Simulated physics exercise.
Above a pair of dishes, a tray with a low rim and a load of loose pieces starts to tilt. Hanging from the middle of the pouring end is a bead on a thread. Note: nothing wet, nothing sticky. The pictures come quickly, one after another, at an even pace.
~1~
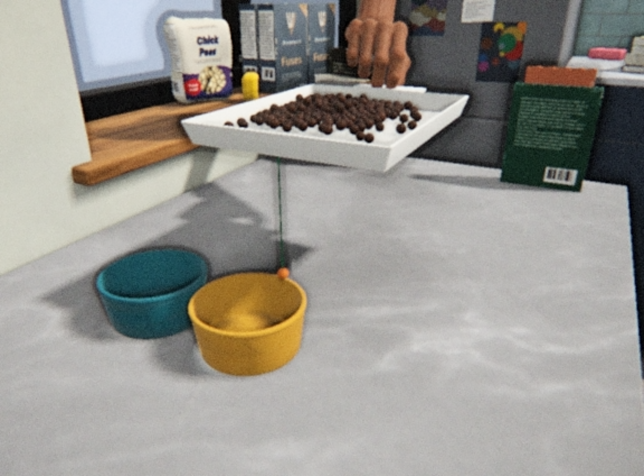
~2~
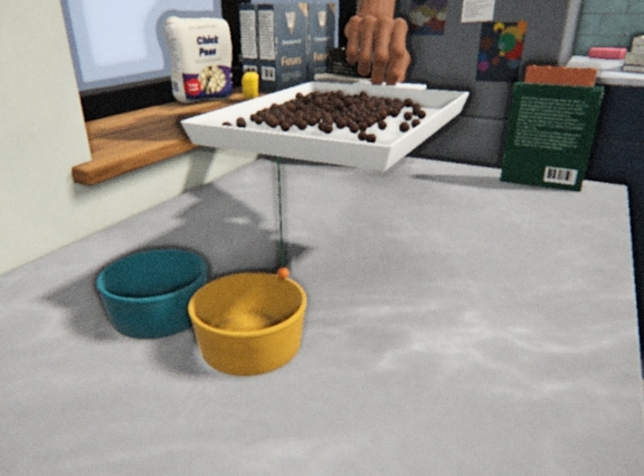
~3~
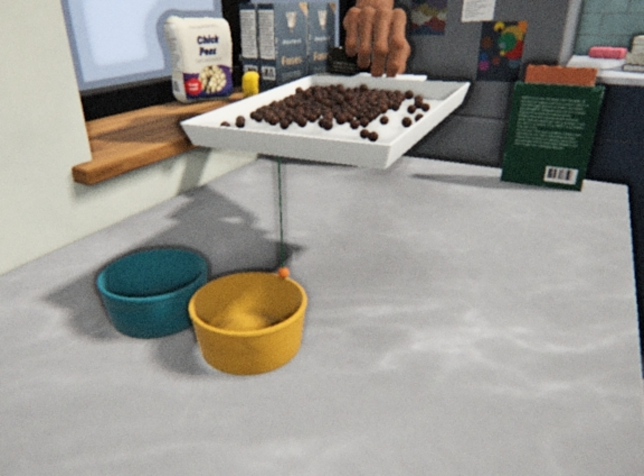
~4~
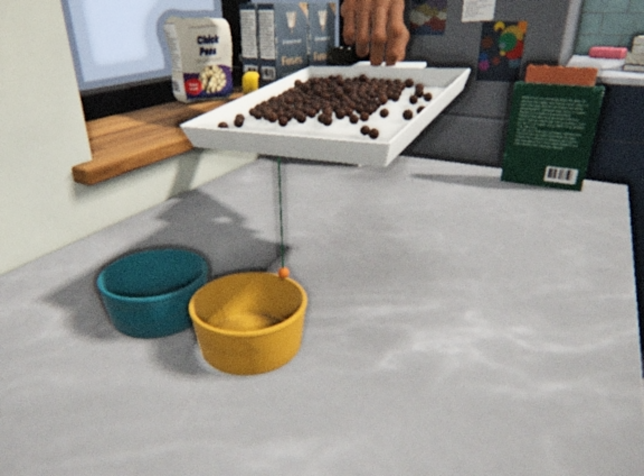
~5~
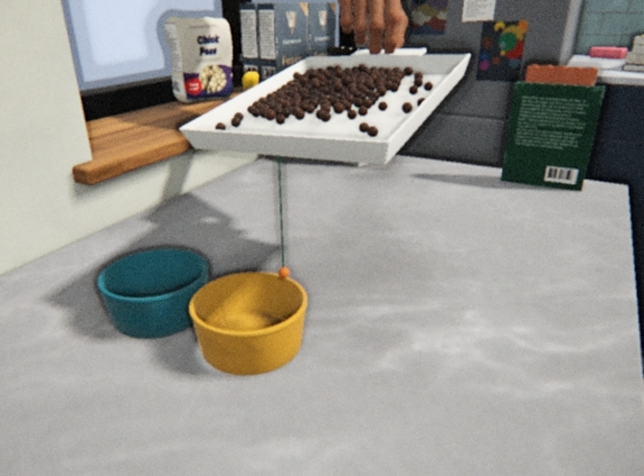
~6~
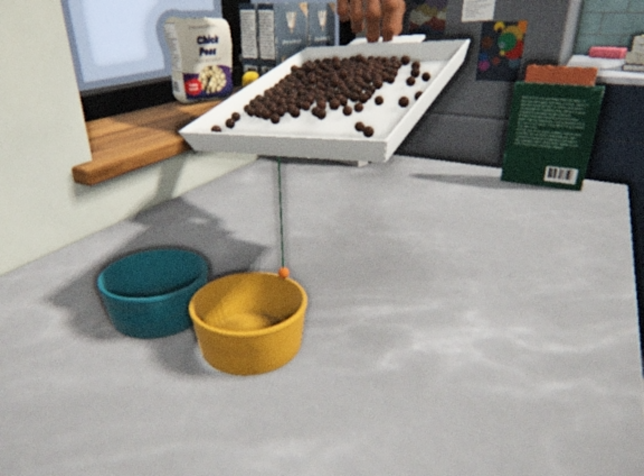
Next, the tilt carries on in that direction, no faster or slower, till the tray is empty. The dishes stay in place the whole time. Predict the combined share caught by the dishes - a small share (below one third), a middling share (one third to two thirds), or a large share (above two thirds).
A large share, above two thirds.
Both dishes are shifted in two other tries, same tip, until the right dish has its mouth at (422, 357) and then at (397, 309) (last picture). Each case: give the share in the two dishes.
Close to 10 in a hundred first, close to 0 in a hundred second.
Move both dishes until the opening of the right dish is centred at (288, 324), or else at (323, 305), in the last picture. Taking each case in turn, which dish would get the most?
First placement: The leftmost one; second placement: The leftmost one.
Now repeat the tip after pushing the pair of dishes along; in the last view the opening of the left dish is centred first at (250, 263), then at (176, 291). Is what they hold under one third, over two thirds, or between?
Below one third, then more than two thirds.
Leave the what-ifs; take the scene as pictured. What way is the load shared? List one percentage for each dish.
At the end, 50 percent of the load sits in the left dish and 30 percent in the right dish.
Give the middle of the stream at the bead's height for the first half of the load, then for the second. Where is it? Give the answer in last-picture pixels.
At about (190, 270), then at (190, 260).
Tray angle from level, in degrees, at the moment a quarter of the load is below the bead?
Close to 70 degrees, I reckon.
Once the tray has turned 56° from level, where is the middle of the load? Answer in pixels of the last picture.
Near (232, 134).
Just after the last frame, tray tipped steeply; the larger part on the tray; about a tenth in the right dish; about a tenth in the left dish; just a few outside both; about a tenth in the air.
A moment on, tray tipped right over; about a tenth on the tray; roughly a third in the right dish; roughly half in the left dish; about a tenth outside both; about a tenth in the air.
Further on, tray tipped past a quarter turn; roughly a third in the right dish; roughly half in the left dish; about a tenth outside both.
When it is over, tray tipped past a quarter turn; roughly a third in the right dish; roughly half in the left dish; about a tenth outside both.
